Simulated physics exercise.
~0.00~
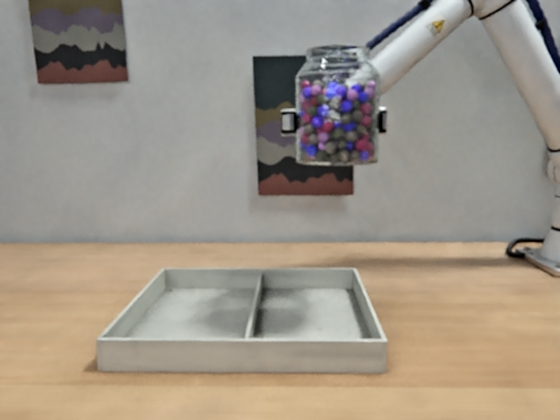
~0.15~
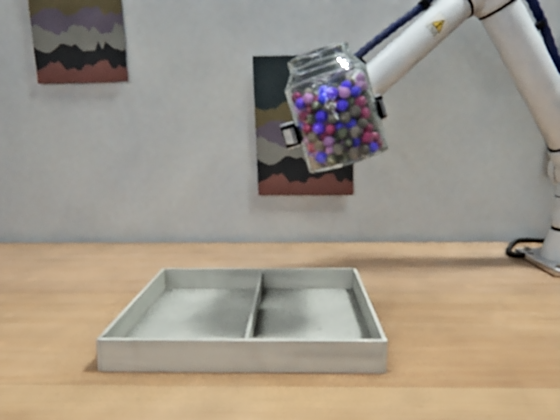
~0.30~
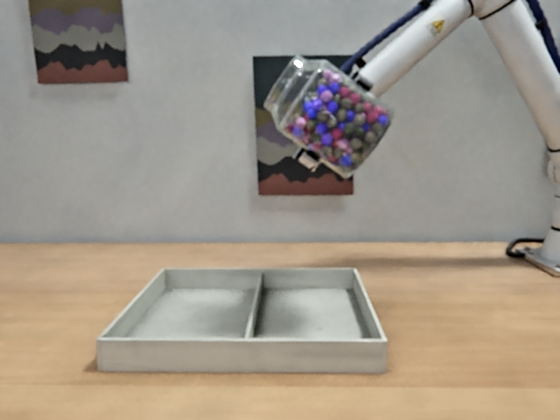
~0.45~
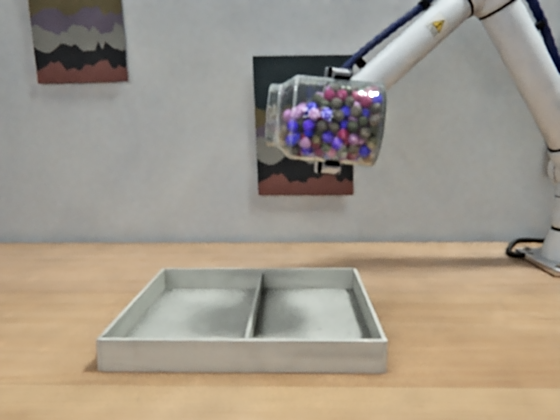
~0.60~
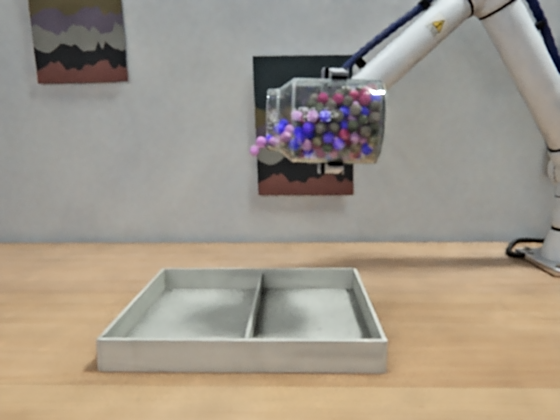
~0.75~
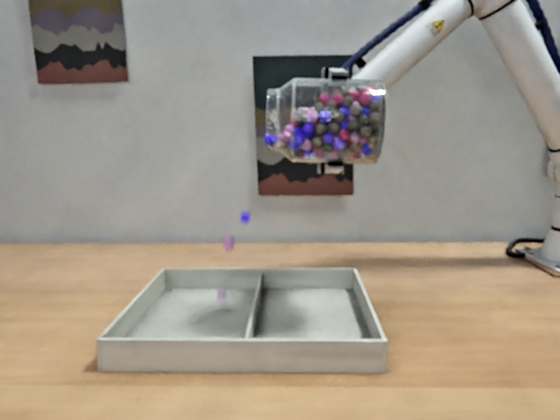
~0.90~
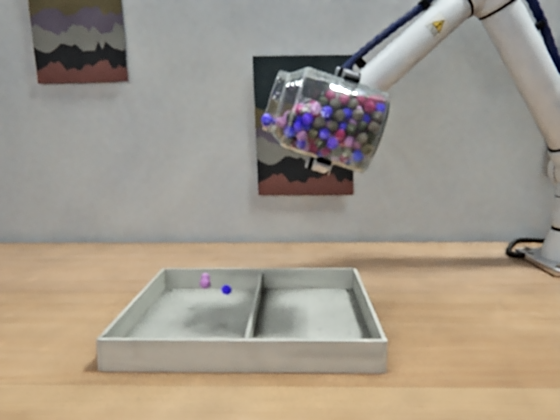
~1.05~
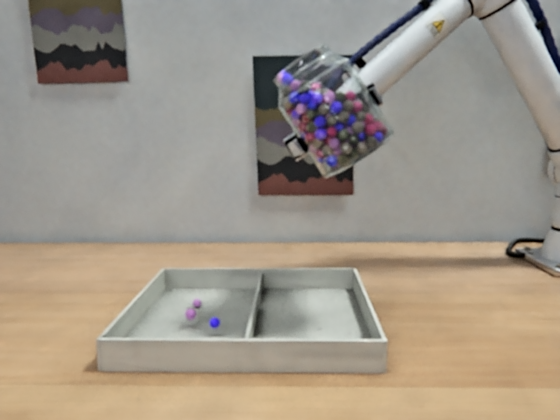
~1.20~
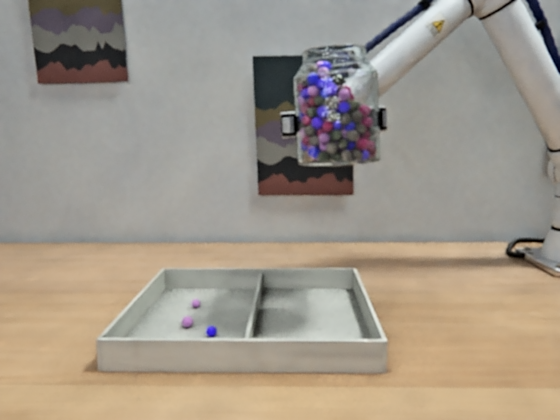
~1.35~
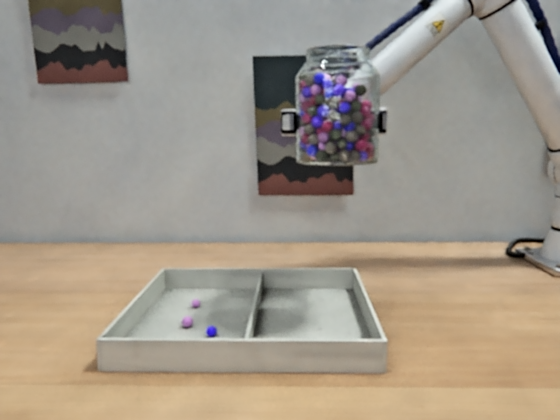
In the video, a robot arm tips a clear jar of colourful round sweets to the left above a divided grey tray, and three sweets drop into the left compartment. The arm then turns the jar upright, still nearly full, while the right compartment stays empty.
